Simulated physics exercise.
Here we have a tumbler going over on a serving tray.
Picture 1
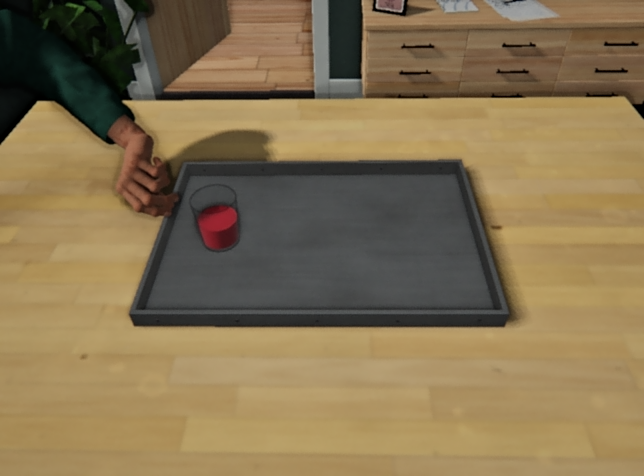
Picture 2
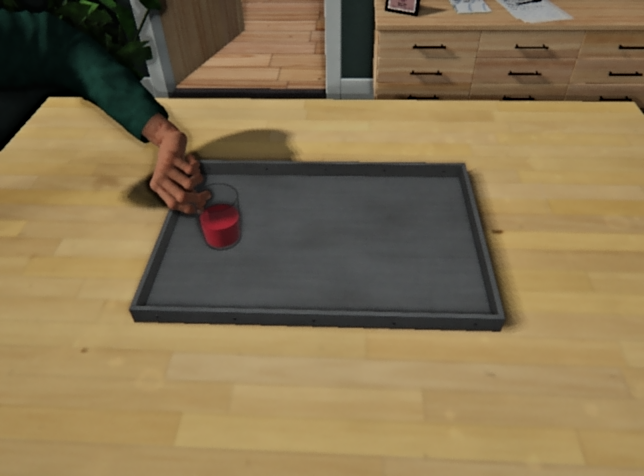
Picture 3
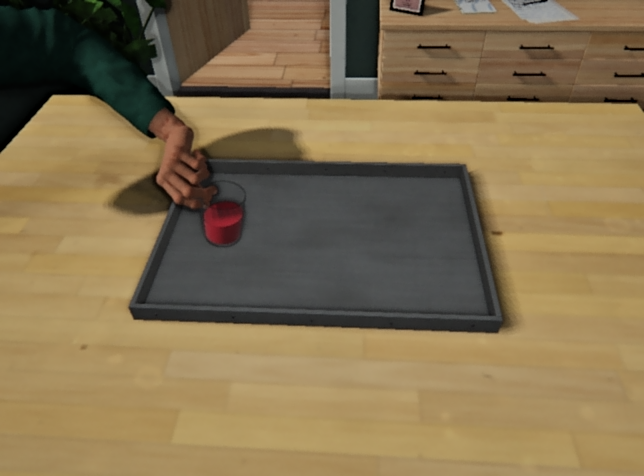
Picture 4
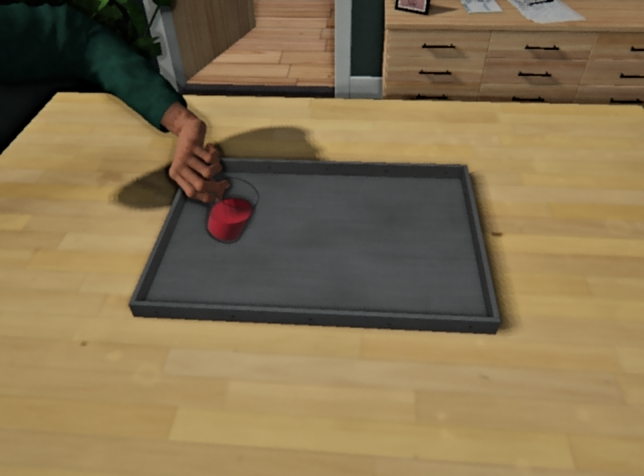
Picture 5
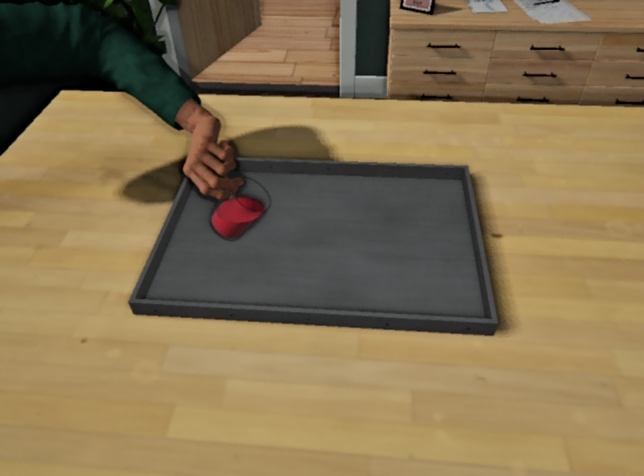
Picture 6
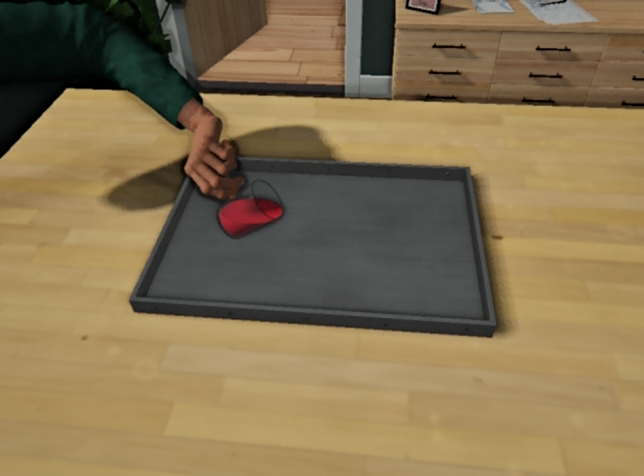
We see a clear tumbler about half full of red liquid standing on a dark gray tray on a wooden table; a hand reaches in from the left and pushes it, and the tumbler tilts steeply to the right.
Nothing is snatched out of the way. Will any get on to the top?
It stays in the tray.
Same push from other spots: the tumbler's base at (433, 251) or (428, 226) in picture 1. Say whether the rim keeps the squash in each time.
One: It gets out on to the top. Two: It wets the top as well.
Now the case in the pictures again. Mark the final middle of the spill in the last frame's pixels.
Roughly at (409, 237).
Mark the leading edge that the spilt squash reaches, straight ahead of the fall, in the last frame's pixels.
Around (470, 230).
Next, the tumbler lies in the tray; the puddle covers about as much as a plate; the top is dry.
After that, the puddle covers about as much as a tray; the top is dry.
Finally, the puddle covers about as much as a tray; the top is dry.
